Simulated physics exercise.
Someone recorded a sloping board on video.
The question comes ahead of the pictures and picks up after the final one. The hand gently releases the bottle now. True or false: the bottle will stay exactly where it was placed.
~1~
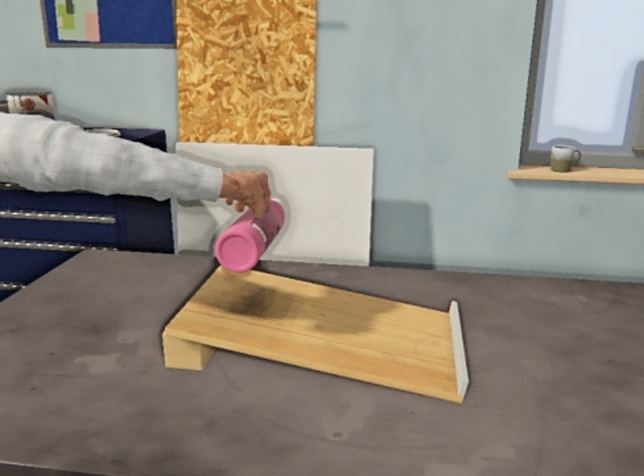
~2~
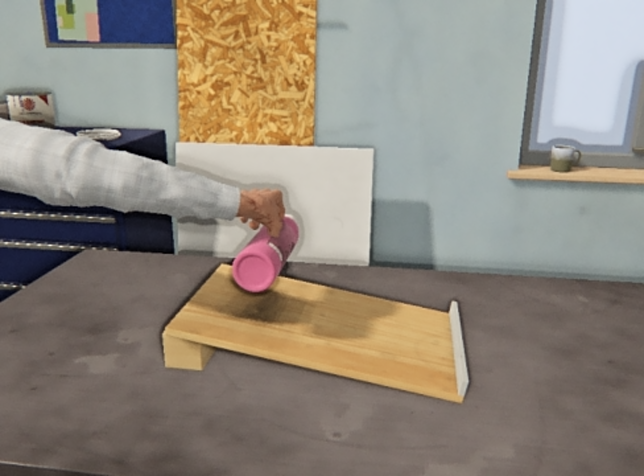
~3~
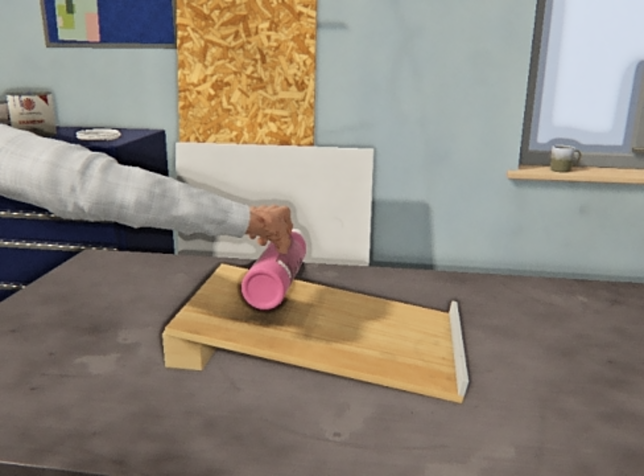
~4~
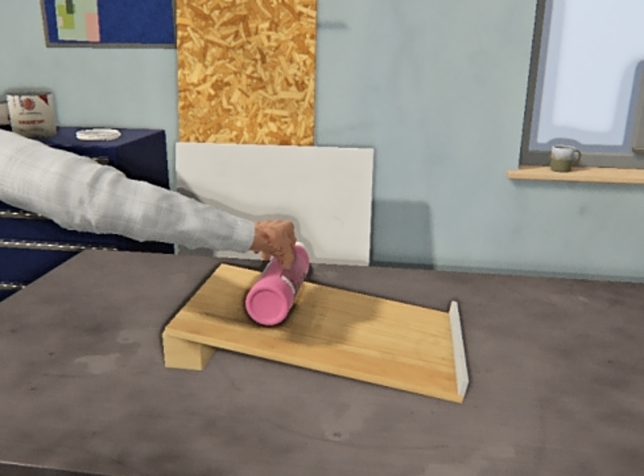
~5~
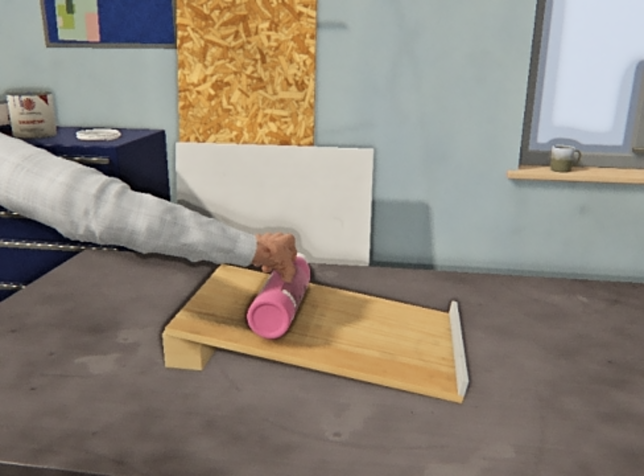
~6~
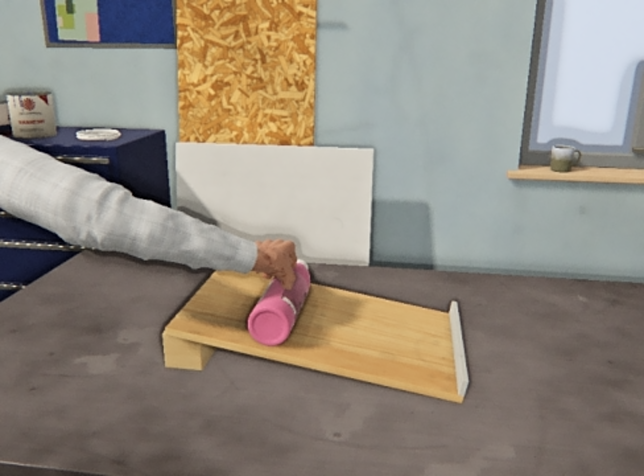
False.
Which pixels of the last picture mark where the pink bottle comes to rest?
The object finishes roughly at pixel (438, 328).
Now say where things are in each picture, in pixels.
Still above its spot; pink bottle (259, 227), in the first frame.
Still above its spot; pink bottle (273, 244), in the second frame.
Still above its spot; pink bottle (281, 260), in the third frame.
Still above its spot; pink bottle (285, 275), in the fourth frame.
Still above its spot; pink bottle (286, 287), in the fifth frame.
Set down, still held; pink bottle (286, 294), in the sixth frame.
Then, 0.50 s later than the last frame, pink bottle moved about its own width near (324, 302).
Then, 0.70 s later than the last frame, pink bottle moved well along near (372, 313).
Then, 0.90 s later than the last frame, pink bottle moved well along near (439, 328).
When it is over, moved from the start, pink bottle. End places, in pixels of the last picture, pink bottle near (438, 328). The pink bottle goes downhill.
